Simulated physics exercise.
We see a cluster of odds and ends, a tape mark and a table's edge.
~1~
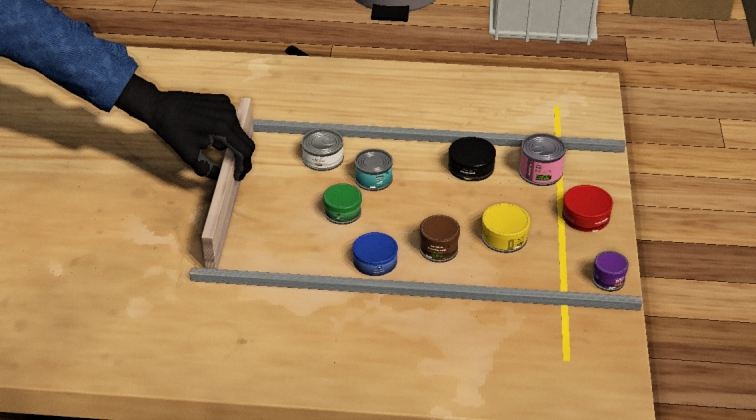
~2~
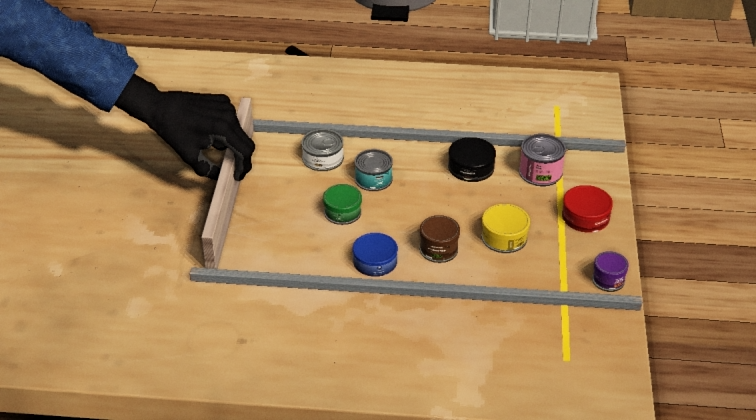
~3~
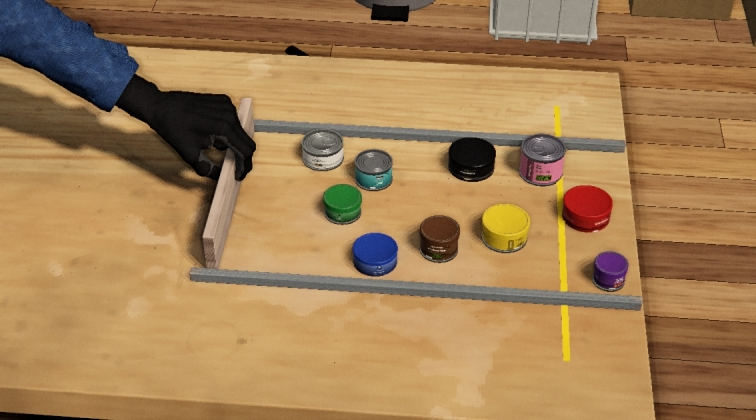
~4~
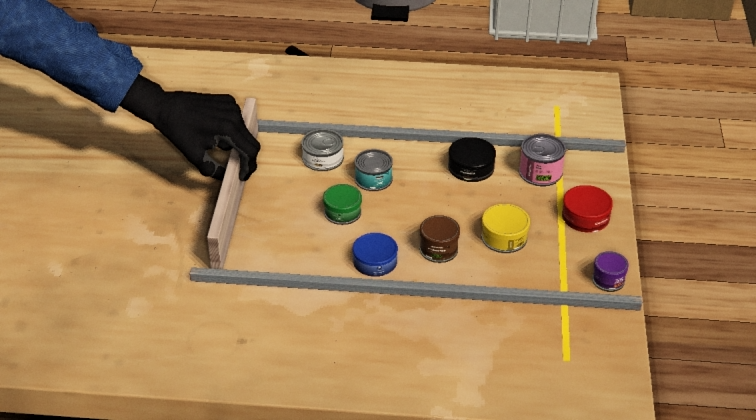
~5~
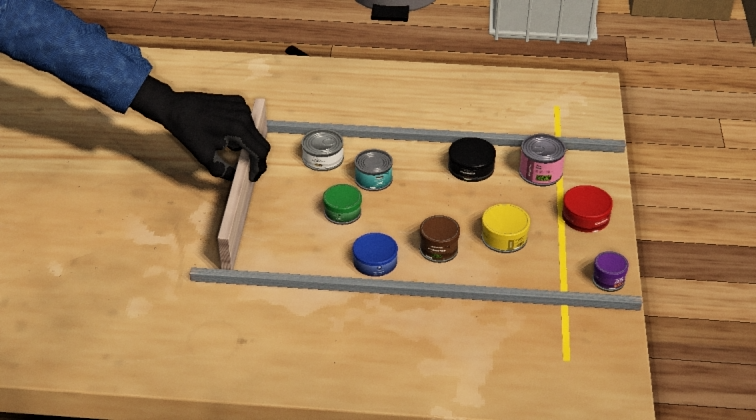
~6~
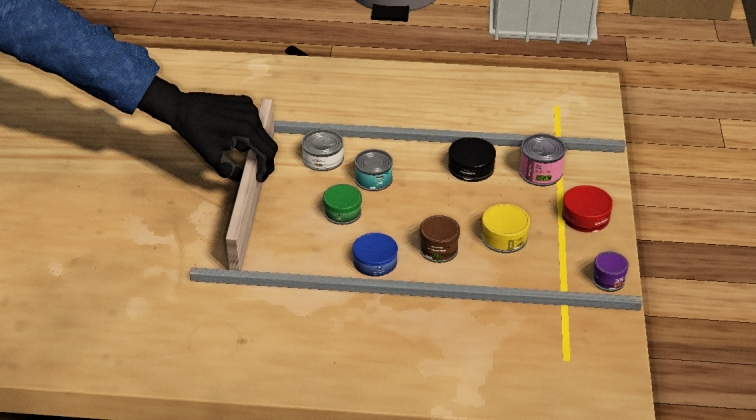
A gloved hand held a wooden board still between two grey rails on a table, then slid it slightly right toward a scatter of colourful tins, which stayed put around a yellow tape line.
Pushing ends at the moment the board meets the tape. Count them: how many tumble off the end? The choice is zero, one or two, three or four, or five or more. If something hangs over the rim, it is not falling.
Band: One faller or a pair.
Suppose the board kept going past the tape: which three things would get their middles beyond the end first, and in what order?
The order is the pink tin, the red tub, the black tub.
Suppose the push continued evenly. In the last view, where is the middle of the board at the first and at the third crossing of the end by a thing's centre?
First: Around (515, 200). Next: Around (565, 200).
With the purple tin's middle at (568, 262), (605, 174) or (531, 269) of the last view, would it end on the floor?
Purple tin: Stays put; goes down; stays put.
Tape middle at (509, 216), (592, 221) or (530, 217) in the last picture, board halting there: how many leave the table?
The counts would be 0, 5 and 1.
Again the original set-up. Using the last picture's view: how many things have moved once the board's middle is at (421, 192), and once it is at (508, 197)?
So 6, and at the other place 9.
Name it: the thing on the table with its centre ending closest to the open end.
That one is the black tub.
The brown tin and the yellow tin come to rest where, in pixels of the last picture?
Final centres, in order: Near (583, 241), near (620, 231).
Soon after, none off yet; purple tin at rest near (610, 272); red tub at rest near (587, 209); pink tin at rest near (542, 160).
In the end, the number that fall off is one or two; gone, pink tin and red tub.
